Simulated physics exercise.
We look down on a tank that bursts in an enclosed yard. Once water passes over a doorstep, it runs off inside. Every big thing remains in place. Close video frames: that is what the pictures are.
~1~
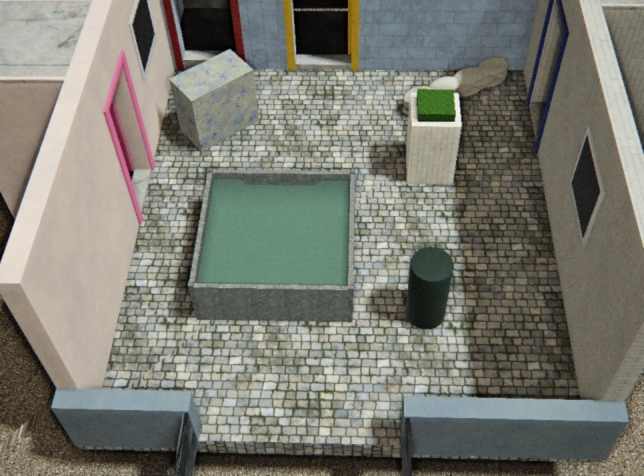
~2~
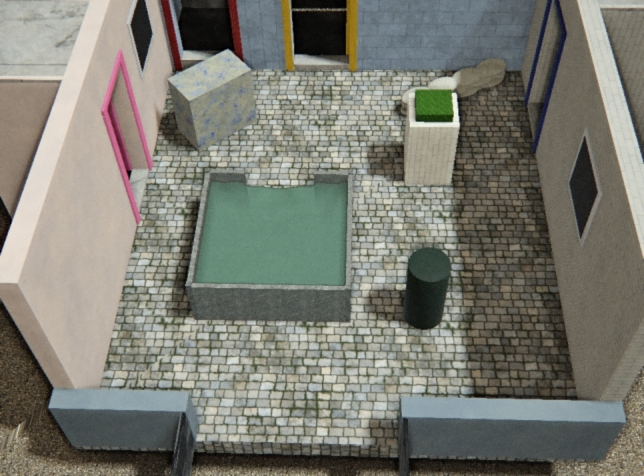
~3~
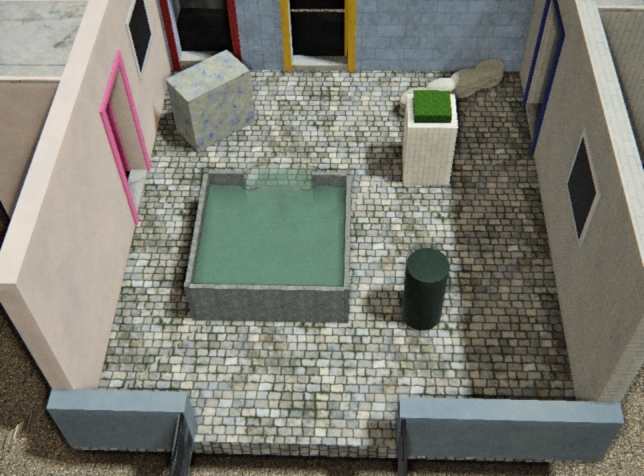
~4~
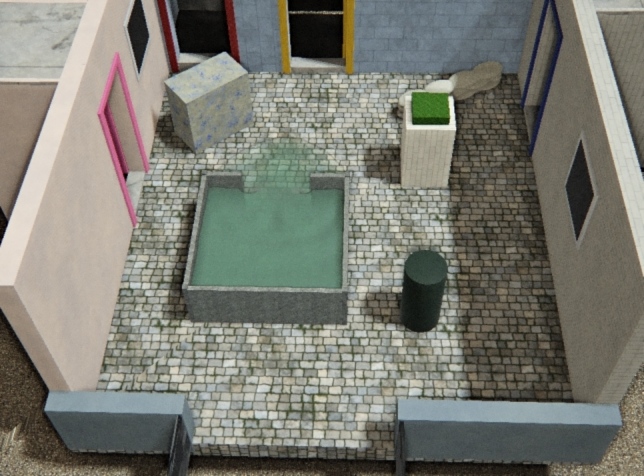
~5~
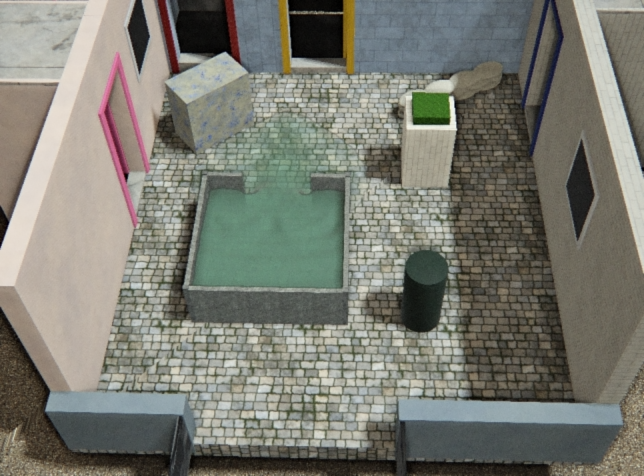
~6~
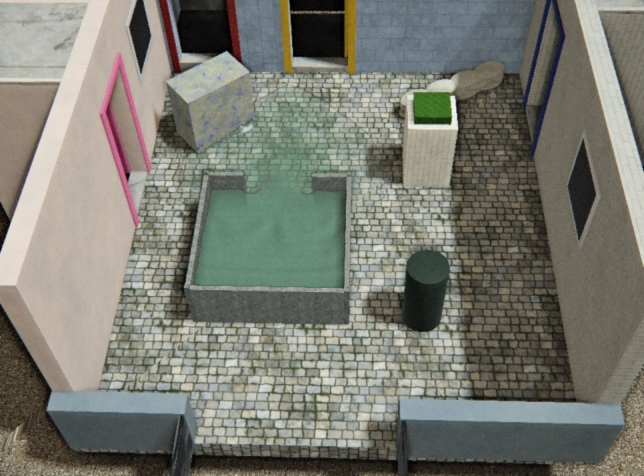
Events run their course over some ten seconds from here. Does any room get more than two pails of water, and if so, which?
Door by door: The yellow door does; the red door does not; the blue door does not; the pink door does.
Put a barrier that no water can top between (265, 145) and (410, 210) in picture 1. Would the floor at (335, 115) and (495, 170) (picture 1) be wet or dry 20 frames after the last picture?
Soaked, not wet.
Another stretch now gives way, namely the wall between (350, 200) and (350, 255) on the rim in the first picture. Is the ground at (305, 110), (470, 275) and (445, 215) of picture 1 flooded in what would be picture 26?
In turn: Untouched, then inundated, then inundated.
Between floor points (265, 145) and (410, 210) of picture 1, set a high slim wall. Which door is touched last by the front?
Final one: The one in blue.
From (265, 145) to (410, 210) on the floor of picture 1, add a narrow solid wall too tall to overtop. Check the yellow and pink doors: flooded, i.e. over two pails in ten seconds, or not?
After that, yellow misses the mark and pink tops the limit.
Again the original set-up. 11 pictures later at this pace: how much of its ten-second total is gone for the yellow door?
Near 35 per cent, give or take.
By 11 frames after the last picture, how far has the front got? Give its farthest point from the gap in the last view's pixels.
Estimated pixel: (517, 76).
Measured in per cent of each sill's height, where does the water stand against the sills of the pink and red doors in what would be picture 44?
I reckon it's around 160 and then 60 per cent.
A moment on, water covers 25 % of the floor; the yellow door over two buckets in, the red door wet at the sill, nothing in, the blue door not reached, the pink door not reached.
Next, water covers 35 % of the floor; the yellow door far over two buckets in, the red door wet at the sill, nothing in, the blue door not reached, the pink door under two buckets in.
Then, water covers 40 % of the floor; the yellow door far over two buckets in, the red door wet at the sill, nothing in, the blue door wet at the sill, nothing in, the pink door under two buckets in.
Later, water covers 60 % of the floor; the yellow door far over two buckets in, the red door wet at the sill, nothing in, the blue door wet at the sill, nothing in, the pink door over two buckets in.
In the end, water covers 90 % of the floor; the yellow door far over two buckets in, the red door wet at the sill, nothing in, the blue door wet at the sill, nothing in, the pink door over two buckets in.
